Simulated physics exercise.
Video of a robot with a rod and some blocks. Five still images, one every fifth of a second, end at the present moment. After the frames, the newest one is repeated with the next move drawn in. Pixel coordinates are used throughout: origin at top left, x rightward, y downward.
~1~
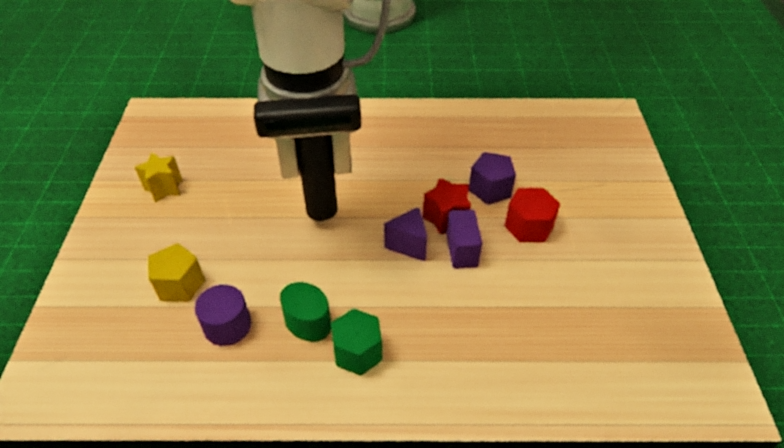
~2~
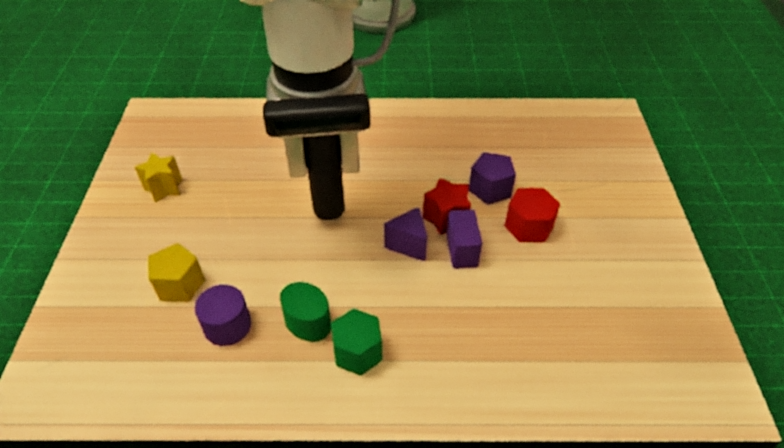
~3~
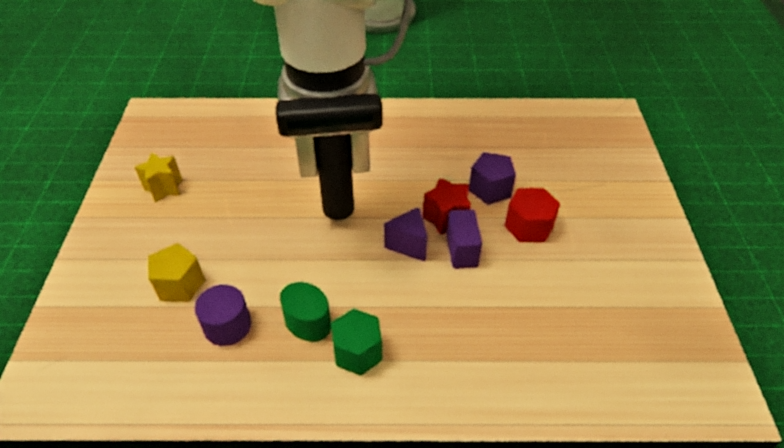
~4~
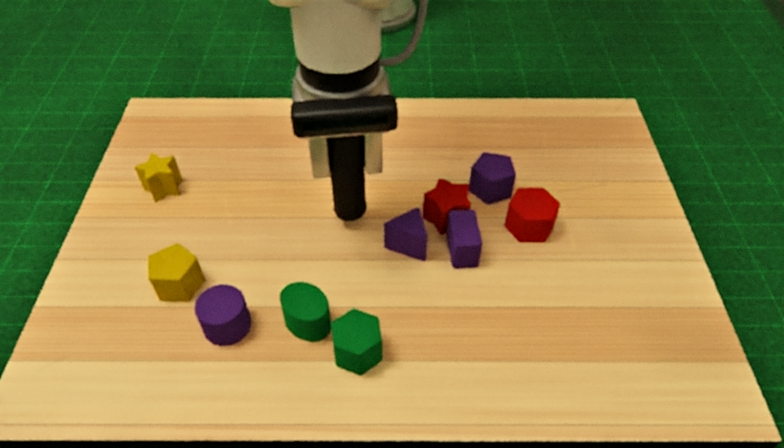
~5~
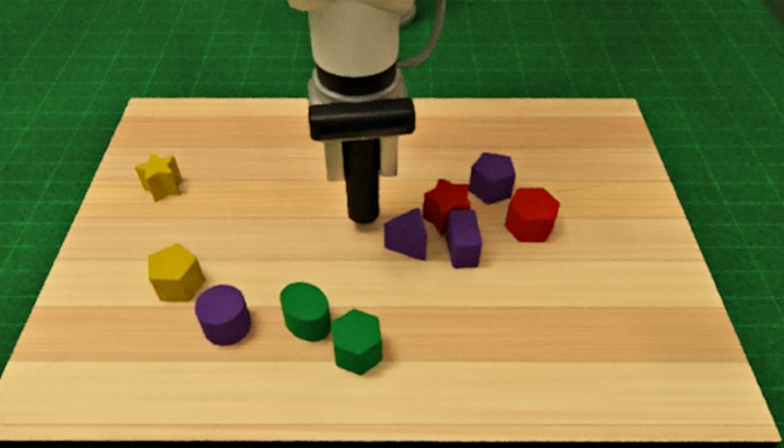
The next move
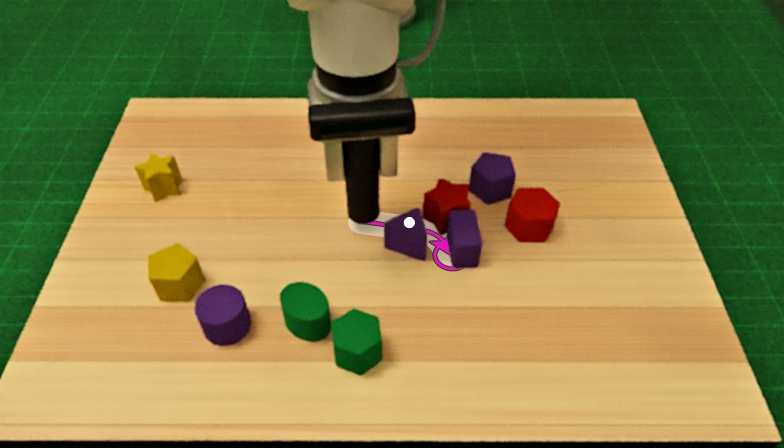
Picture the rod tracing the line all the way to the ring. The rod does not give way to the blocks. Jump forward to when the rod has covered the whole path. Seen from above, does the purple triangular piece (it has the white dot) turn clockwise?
Answer: Yes.
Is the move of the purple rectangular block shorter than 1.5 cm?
The answer is no.
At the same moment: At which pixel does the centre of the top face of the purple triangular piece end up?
For the centre of its top, I'd go with (431, 249).
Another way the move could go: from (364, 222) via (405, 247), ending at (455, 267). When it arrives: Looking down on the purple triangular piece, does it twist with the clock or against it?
My answer: Anticlockwise.
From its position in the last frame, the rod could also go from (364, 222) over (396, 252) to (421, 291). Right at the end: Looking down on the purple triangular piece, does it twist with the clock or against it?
It twists anticlockwise.
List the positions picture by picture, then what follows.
Tip of the rod at (322, 210), middles of tops, purple triangular piece at (409, 223), red star block at (449, 194), purple rectangular block at (465, 227), red hexagonal block at (535, 203), in the first picture.
Rod at (329, 209), nothing pushed, in the second picture.
Rod at (339, 209), nothing pushed, in the third picture.
Rod at (350, 210), nothing pushed, in the fourth picture.
Rod at (364, 213), purple triangular piece at (409, 223), red star block at (449, 194), purple rectangular block at (465, 227), red hexagonal block at (535, 203), in the fifth picture.
The line goes from (364, 222) over (398, 226) and (432, 233) to (452, 256); the dot is on the purple triangular piece.
On the path given first. One third of the way, rod at (399, 217); purple triangular piece at (412, 224).
Two thirds of the way, rod at (434, 224); purple triangular piece at (428, 233), turned 50° clockwise; red star block at (458, 192).
At the end, rod at (453, 247); purple triangular piece at (431, 249), turned 90° clockwise; red star block at (460, 192), turned 15° anticlockwise; purple rectangular block at (486, 237), turned 15° clockwise; red hexagonal block unmoved.
